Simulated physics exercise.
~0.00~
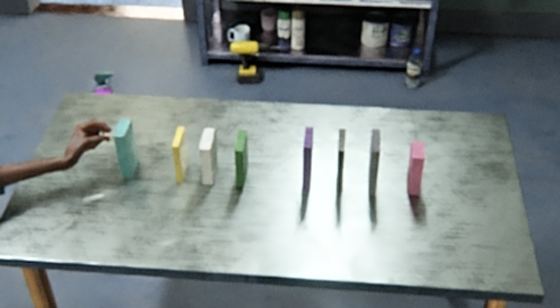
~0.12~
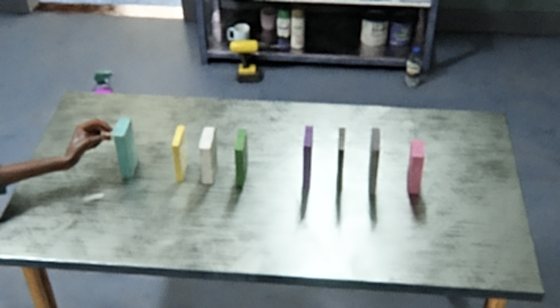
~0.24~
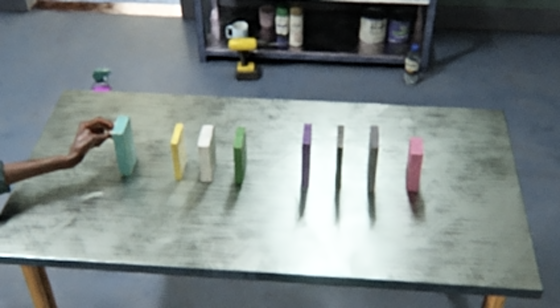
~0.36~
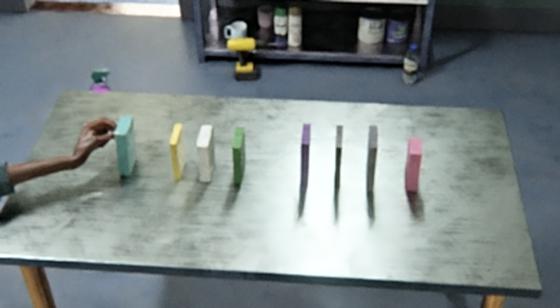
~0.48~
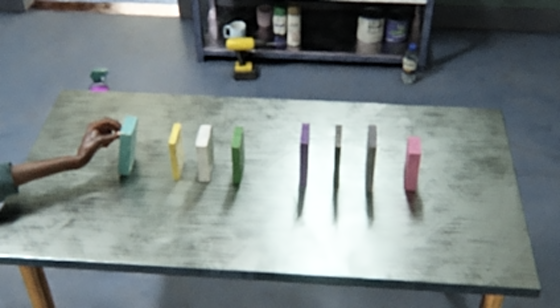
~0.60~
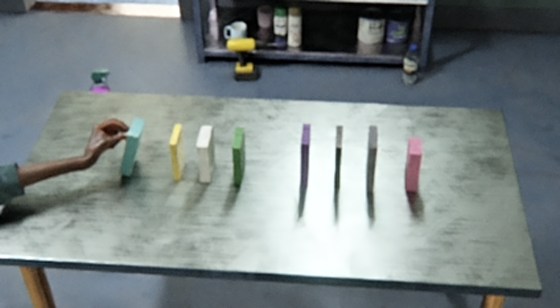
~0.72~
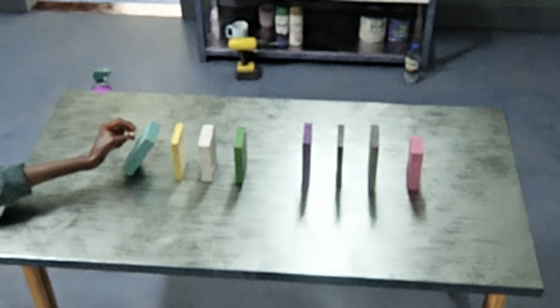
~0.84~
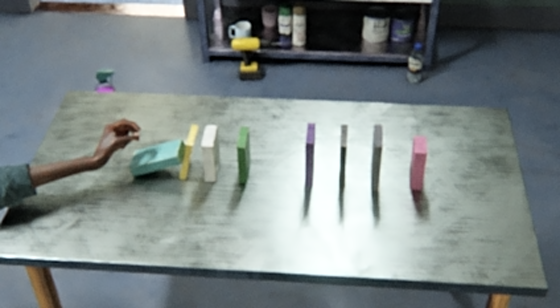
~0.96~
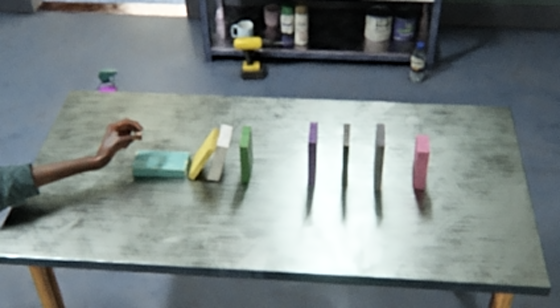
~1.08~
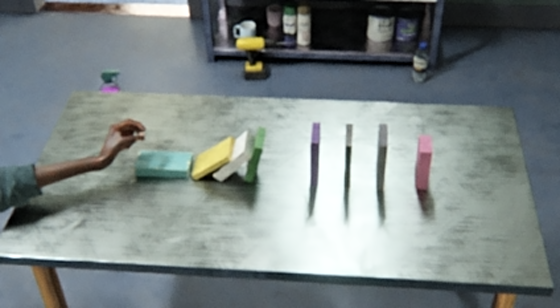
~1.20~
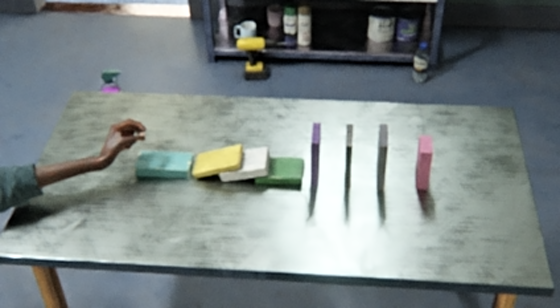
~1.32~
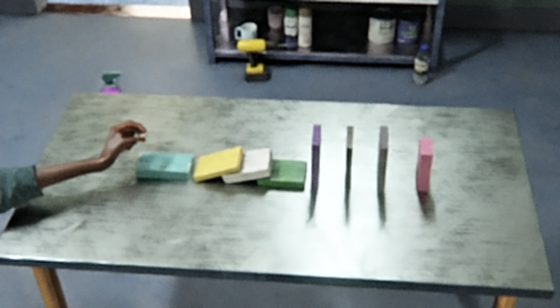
A hand tipped the turquoise block to the right on a table, and it knocked over the yellow, white and green ones in turn, but the green one fell short of the purple block, leaving it and the black, grey and pink ones standing.
